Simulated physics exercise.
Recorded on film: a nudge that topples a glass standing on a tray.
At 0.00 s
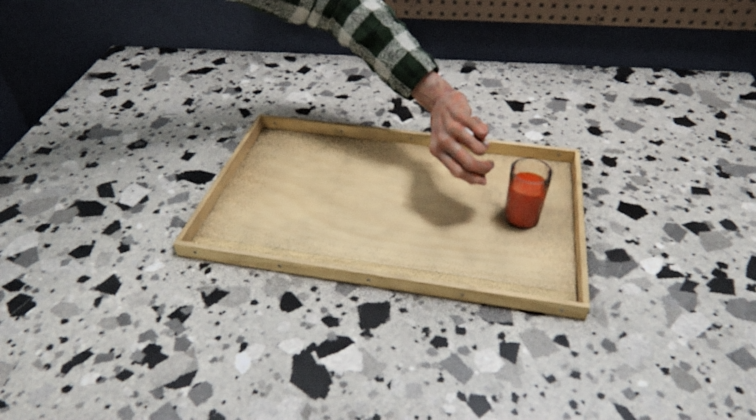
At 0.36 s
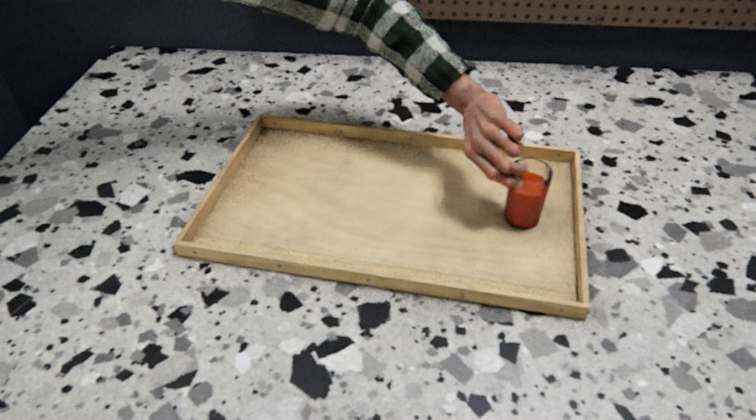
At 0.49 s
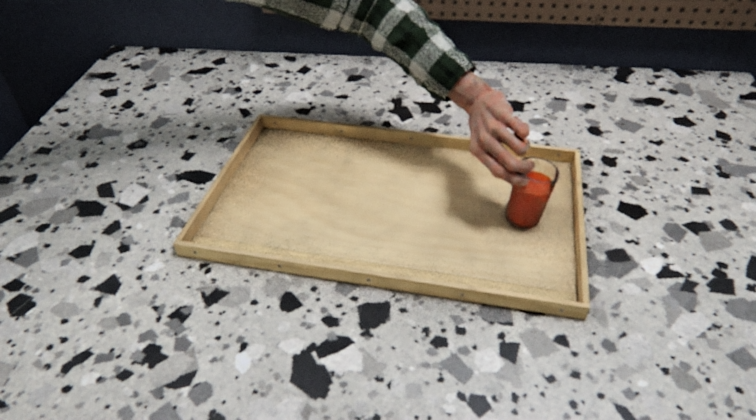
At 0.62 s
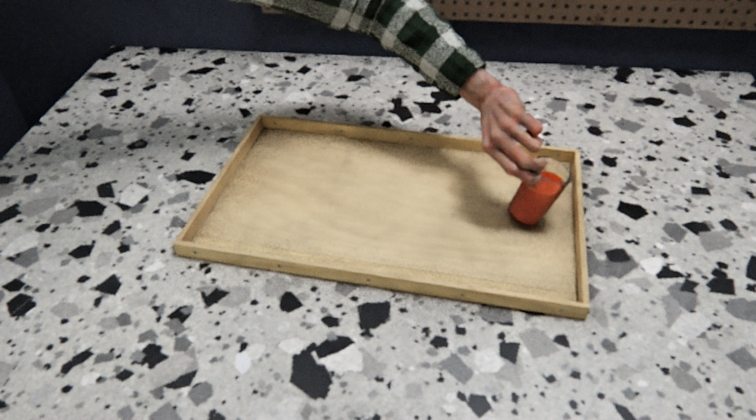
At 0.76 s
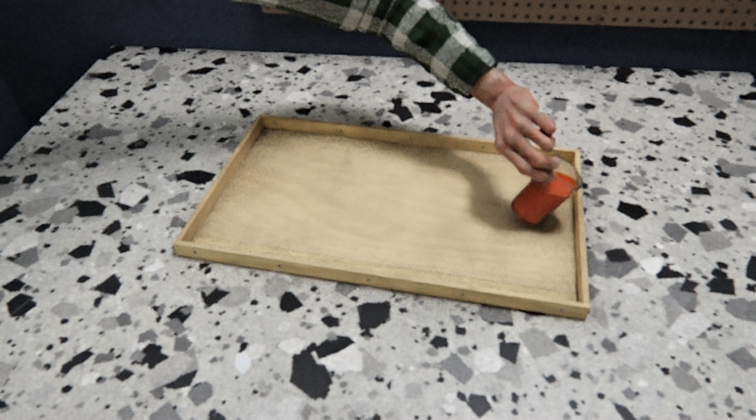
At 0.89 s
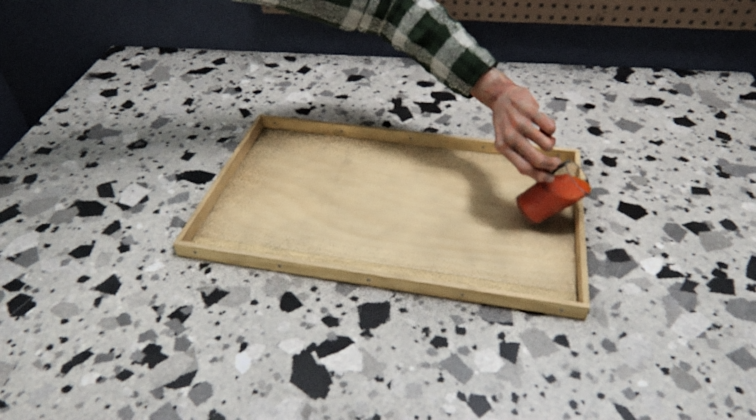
Glass of red liquid tilting to the right as a hand in a plaid sleeve pushes it on a shallow wooden tray.
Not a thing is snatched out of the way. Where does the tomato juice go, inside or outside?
I'd say the spill will reach past the tray.
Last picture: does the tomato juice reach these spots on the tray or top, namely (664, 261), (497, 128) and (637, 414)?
I'd call the first one covered, the middle one safe and the final one safe.
After 1.5 s, the glass lies across the rim; the puddle covers about as much as a plate; it spreads outside the tray.
After 2.2 s, the puddle covers about as much as a tray; it spreads outside the tray.
After 3.6 s, the puddle covers about as much as a tray; it spreads outside the tray.
